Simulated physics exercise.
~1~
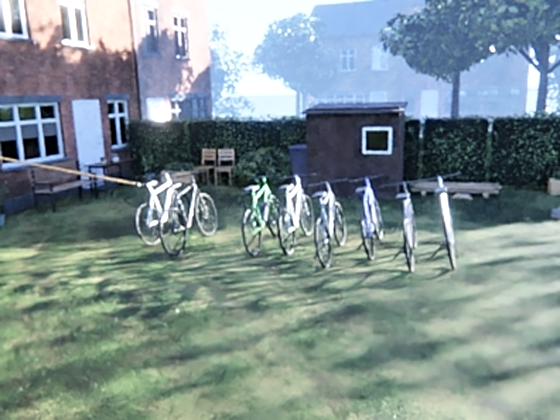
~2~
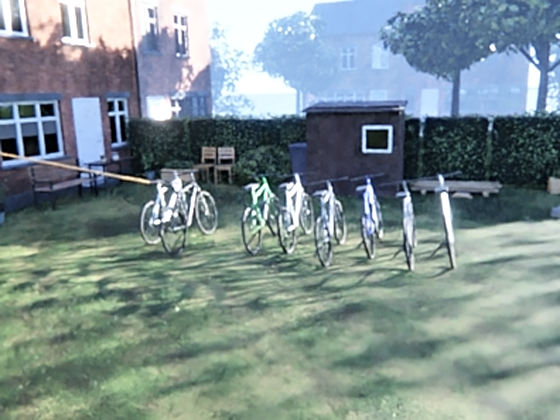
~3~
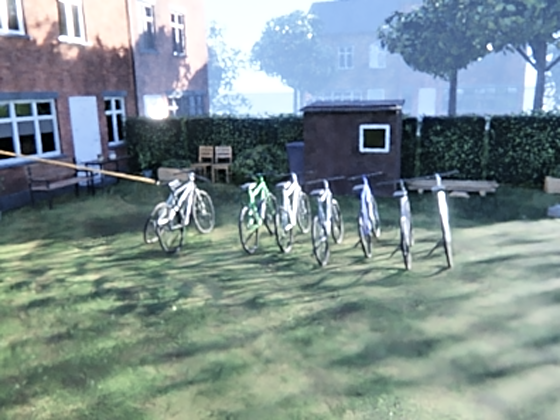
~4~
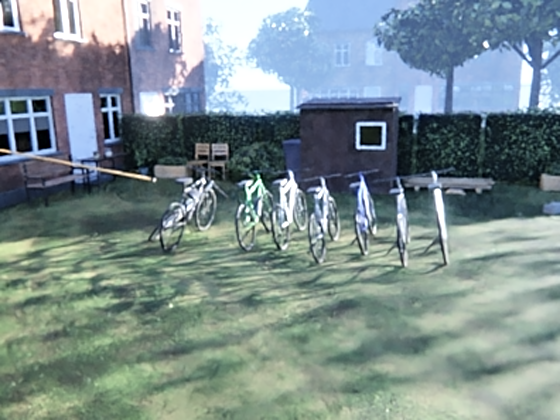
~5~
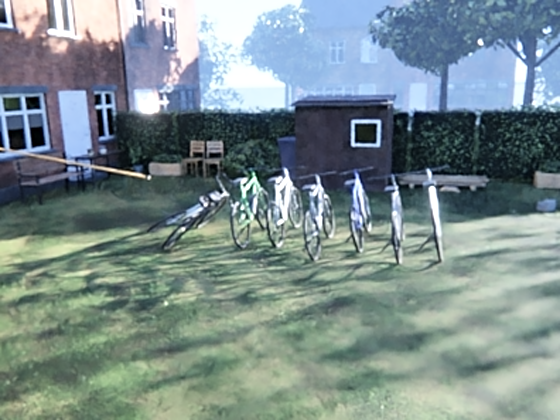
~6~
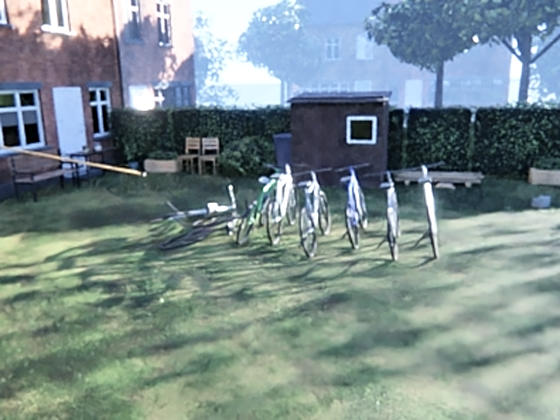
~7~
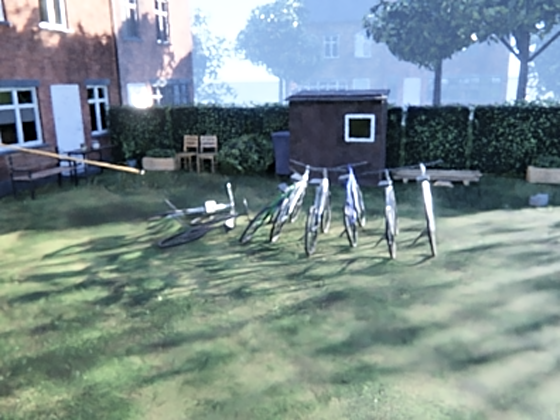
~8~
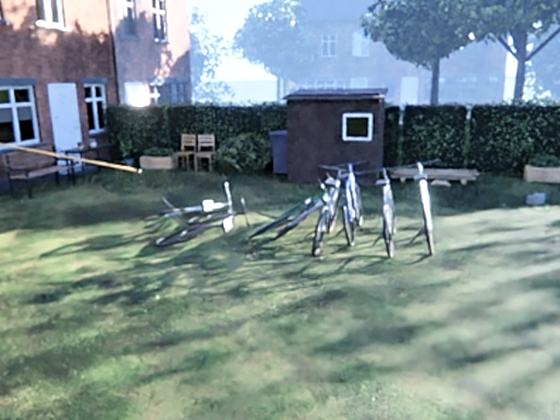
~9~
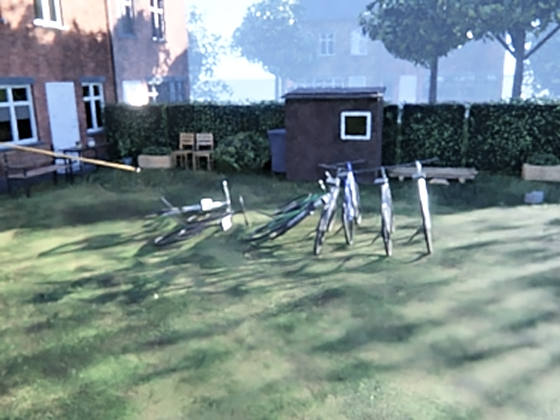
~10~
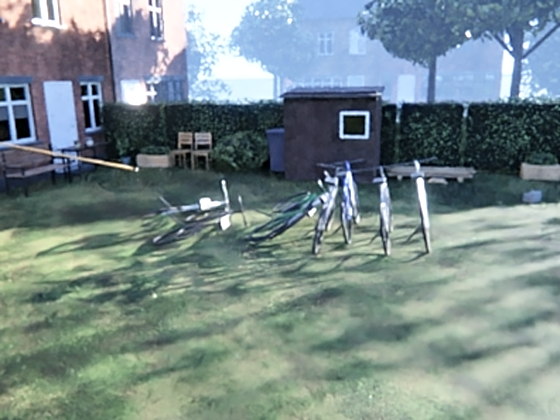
A long pole at the left edge of a grassy yard nudges right into the first of a row of parked bicycles standing before a hedge and a dark shed. The first bicycle tips to the right against its neighbour, and both sink down to the grass. The green bicycle leans next and drops rightward, pushing over the pale one beside it, while the view drifts slightly right. The toppling then dies out partway along the row. At the end, the left-hand bicycles lie in a tangle, the green one steeply tilted among them, while the blue bicycle and others at the right remain upright.
